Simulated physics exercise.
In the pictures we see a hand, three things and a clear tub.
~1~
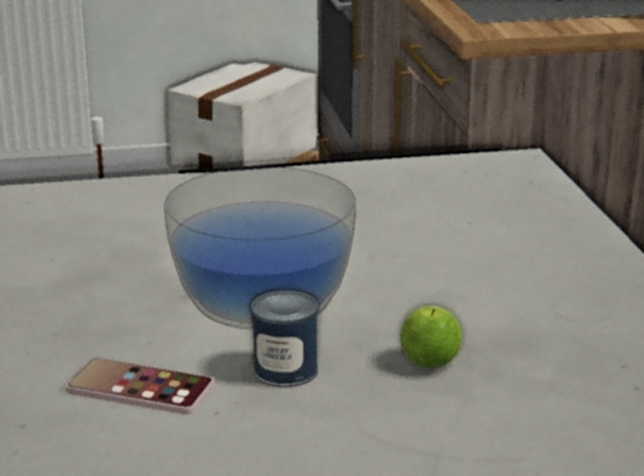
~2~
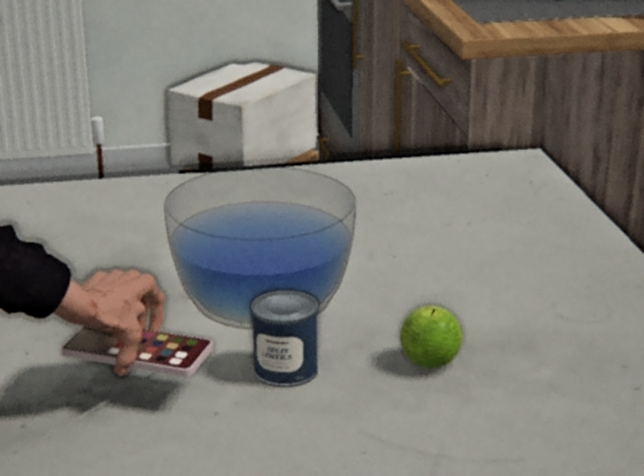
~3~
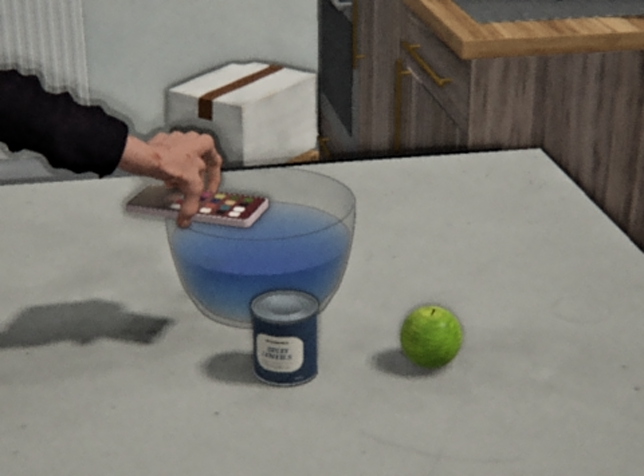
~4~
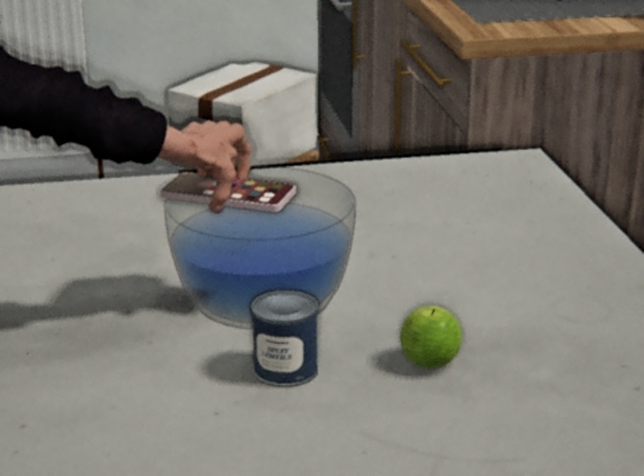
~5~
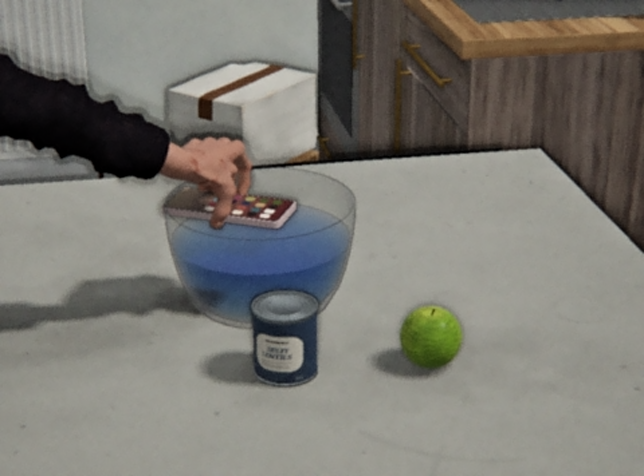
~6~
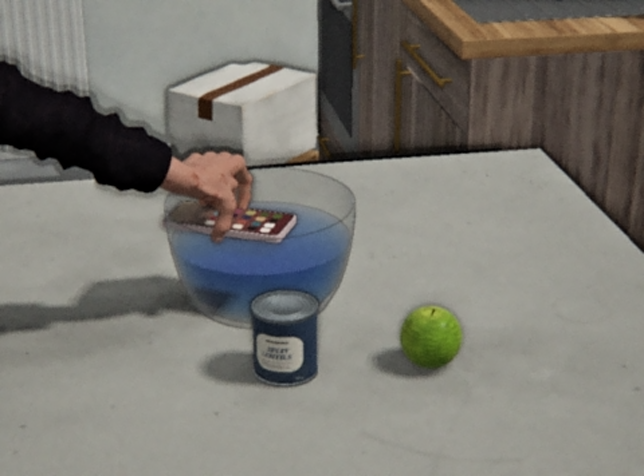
On a pale kitchen table, a hand picked up a phone lying left of a tin and a green apple, carried it right over a clear tub of blue liquid, and lowered it close to the surface.
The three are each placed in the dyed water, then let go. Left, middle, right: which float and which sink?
So the left falls to the base, the middle falls to the base, and the right holds at the top.
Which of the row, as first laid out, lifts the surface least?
That'd be the far-left item.
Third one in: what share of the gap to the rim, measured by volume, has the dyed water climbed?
Share taken: Around 32 per cent.
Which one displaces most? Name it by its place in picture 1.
That would be the one at the centre, I'd say.
A moment on, the phone drops to the bottom.
Further on, the tin of food drops to the bottom.
When it is over, the apple stays afloat; afloat, apple.
